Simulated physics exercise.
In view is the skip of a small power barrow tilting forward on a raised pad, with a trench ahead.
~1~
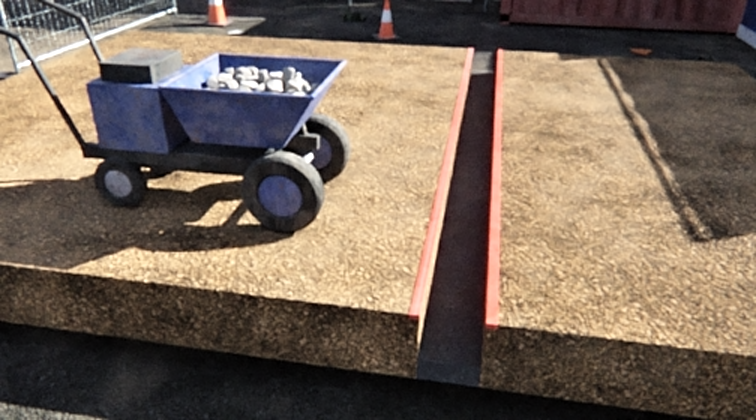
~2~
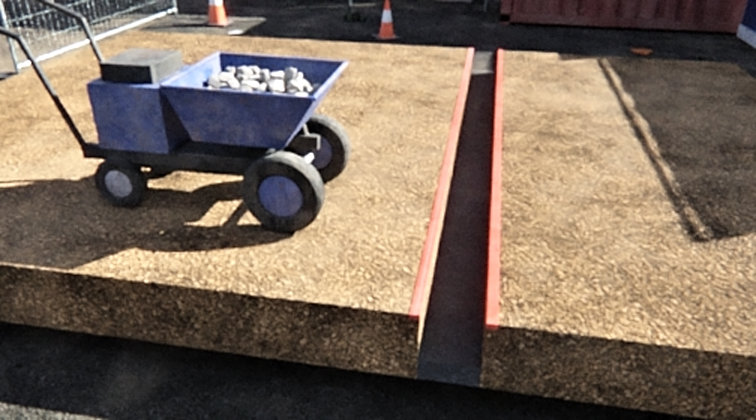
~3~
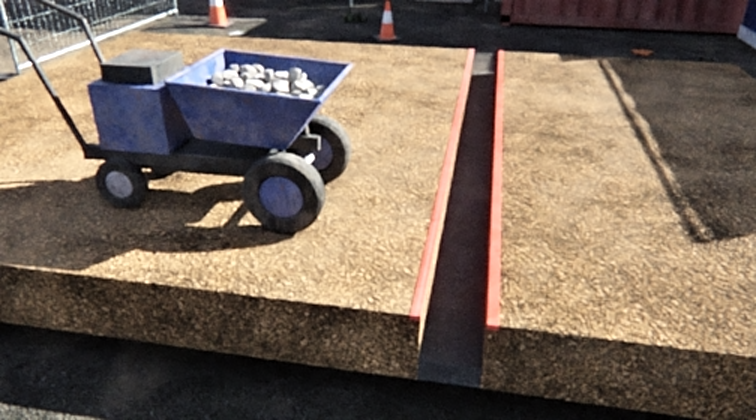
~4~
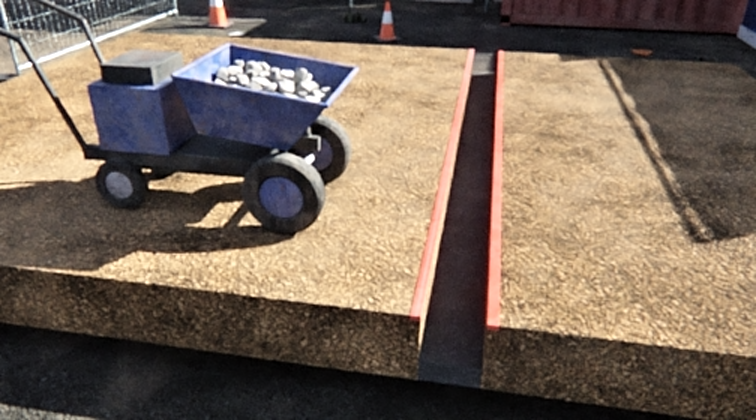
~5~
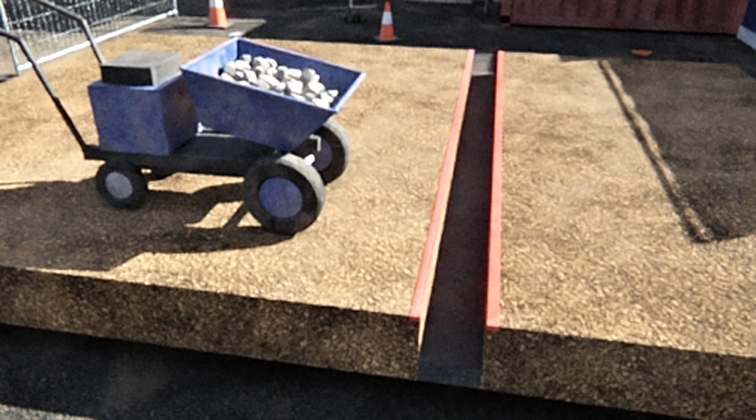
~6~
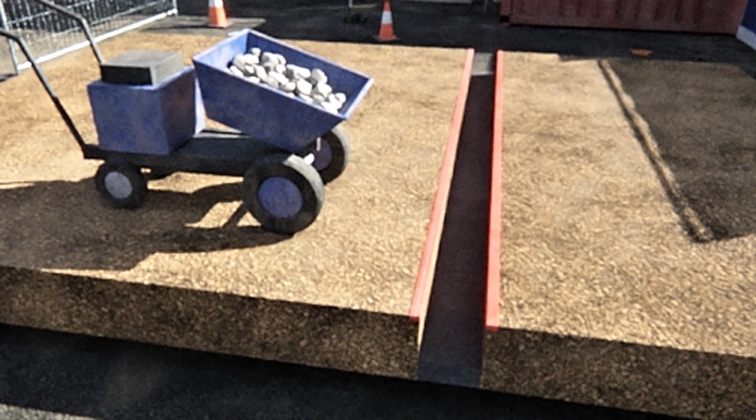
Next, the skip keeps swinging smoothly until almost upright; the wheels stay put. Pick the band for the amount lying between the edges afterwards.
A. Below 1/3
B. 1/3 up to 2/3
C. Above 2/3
B, 1/3 up to 2/3.
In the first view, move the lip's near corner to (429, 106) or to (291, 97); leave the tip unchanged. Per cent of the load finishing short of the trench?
In order: About 0 % and 40 %.
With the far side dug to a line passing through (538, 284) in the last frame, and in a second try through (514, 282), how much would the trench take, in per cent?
Roughly 40 % and 40 %.
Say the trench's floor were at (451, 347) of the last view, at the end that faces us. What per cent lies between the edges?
It comes out near 40 percent.
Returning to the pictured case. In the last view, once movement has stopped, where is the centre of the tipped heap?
(448, 241).
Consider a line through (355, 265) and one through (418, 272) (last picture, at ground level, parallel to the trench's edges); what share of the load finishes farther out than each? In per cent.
Around 70 in a hundred for the first, 50 in a hundred for the second.
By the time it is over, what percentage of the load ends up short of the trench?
Roughly 25 per cent of the load.
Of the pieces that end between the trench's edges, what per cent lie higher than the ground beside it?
0 per cent, near enough.
Shortly afterwards, skip tipped steeply; the whole lot in the skip.
Next, skip tipped right over; the bulk in the skip; near a quarter short of the trench; a little in or heaped over the trench; only a few falling.
Some moments later, skip tipped right over; near a third in the skip; near a quarter short of the trench; near a third in or heaped over the trench.
In the end, skip tipped right over; near a third in the skip; near a quarter short of the trench; near half in or heaped over the trench; none at all beyond it.
